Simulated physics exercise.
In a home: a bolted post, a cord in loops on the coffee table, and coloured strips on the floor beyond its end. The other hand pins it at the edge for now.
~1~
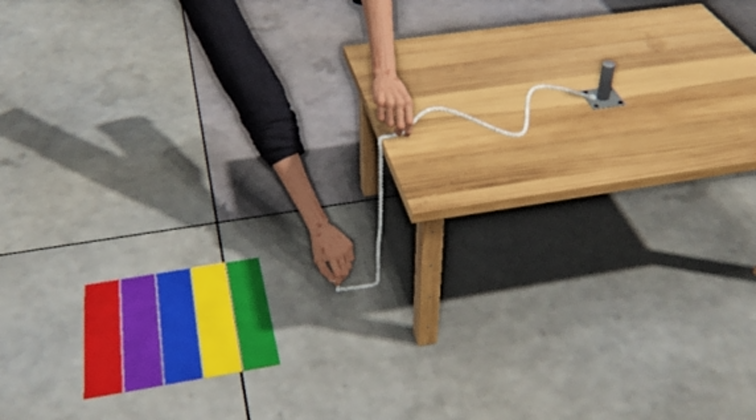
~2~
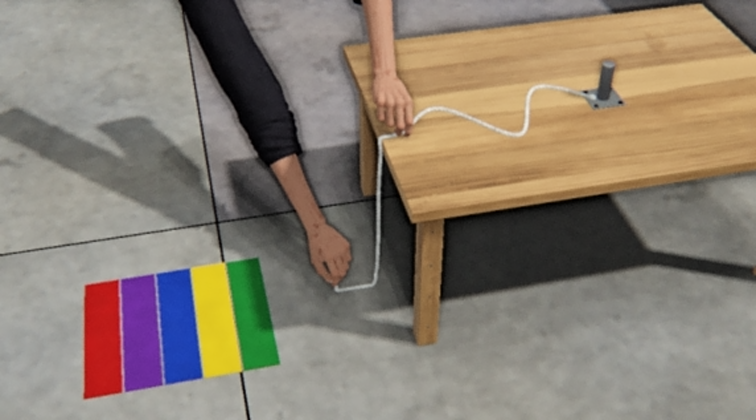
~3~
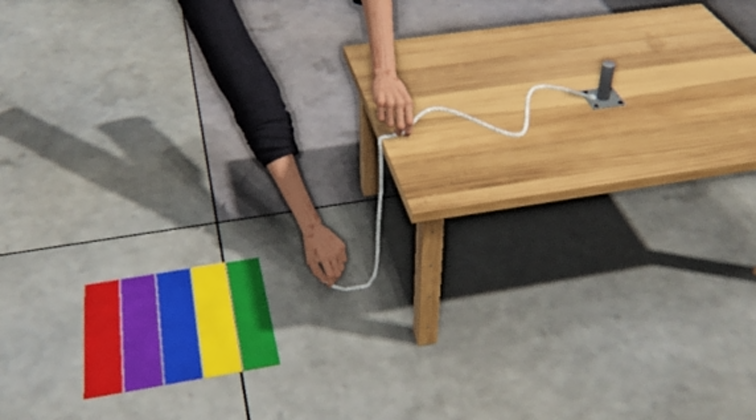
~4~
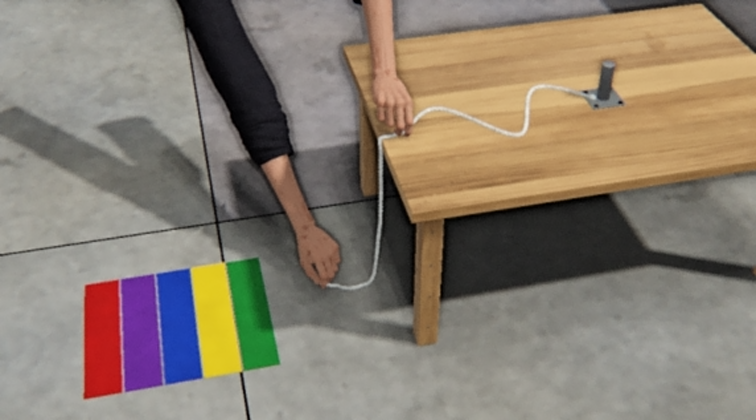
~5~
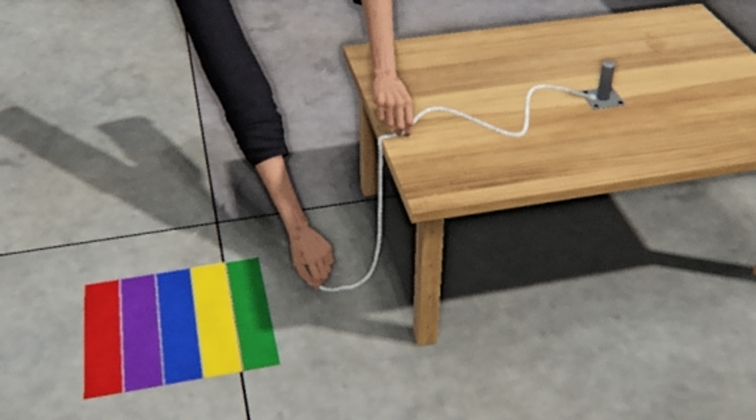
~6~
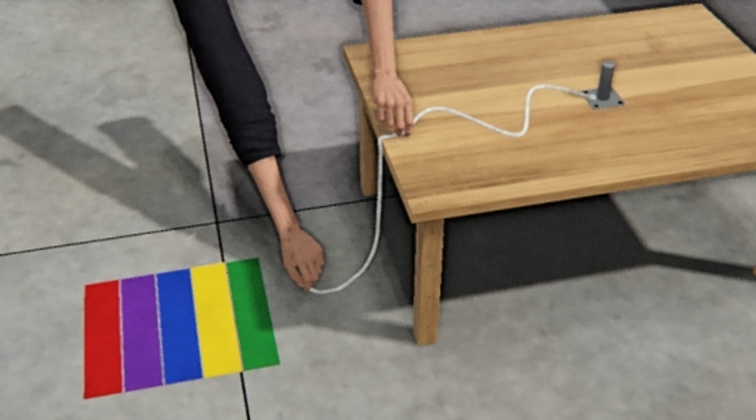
At the start, one hand pins a white cord at the edge of a wooden coffee table while the other holds its end near the floor, right of five coloured strips. The lower hand then draws the end slightly left toward the green strip, and the hanging cord's sharp bend eases into a curve.
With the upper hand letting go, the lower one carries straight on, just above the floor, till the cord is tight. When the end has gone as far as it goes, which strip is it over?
It is over the red strip.
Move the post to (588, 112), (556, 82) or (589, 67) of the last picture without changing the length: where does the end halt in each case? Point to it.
Somewhere near (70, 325), (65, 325) and (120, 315), in that order.
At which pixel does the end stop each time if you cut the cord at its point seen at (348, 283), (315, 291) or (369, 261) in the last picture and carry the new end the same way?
In that order: (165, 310), (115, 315) and (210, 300).
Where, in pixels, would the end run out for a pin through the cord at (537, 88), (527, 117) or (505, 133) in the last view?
Taking the tries in turn: (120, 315), (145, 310) and (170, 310).
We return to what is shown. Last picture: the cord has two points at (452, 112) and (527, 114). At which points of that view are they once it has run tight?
Final positions are (378, 139) and (490, 117), in that order.
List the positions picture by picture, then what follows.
End (335, 281); green (258, 347); yellow (220, 353); blue (182, 360); purple (143, 367); red (103, 374), in the first frame.
End (332, 281); cord through (553, 88) (527, 122) (461, 115) (397, 135) (378, 202) (377, 263), in the second frame.
End (327, 282), in the third frame.
End (321, 283); cord through (553, 88) (527, 122) (461, 115) (397, 135) (381, 201) (376, 263), in the fourth frame.
End (314, 284), in the fifth frame.
End (305, 286); cord through (553, 88) (527, 122) (461, 115) (397, 135) (379, 201) (366, 265), in the sixth frame.
Soon after, end near (169, 308); over blue.
Then, end near (124, 315); over purple.
At full stretch, end near (97, 320); over red. It halts on the red strip.
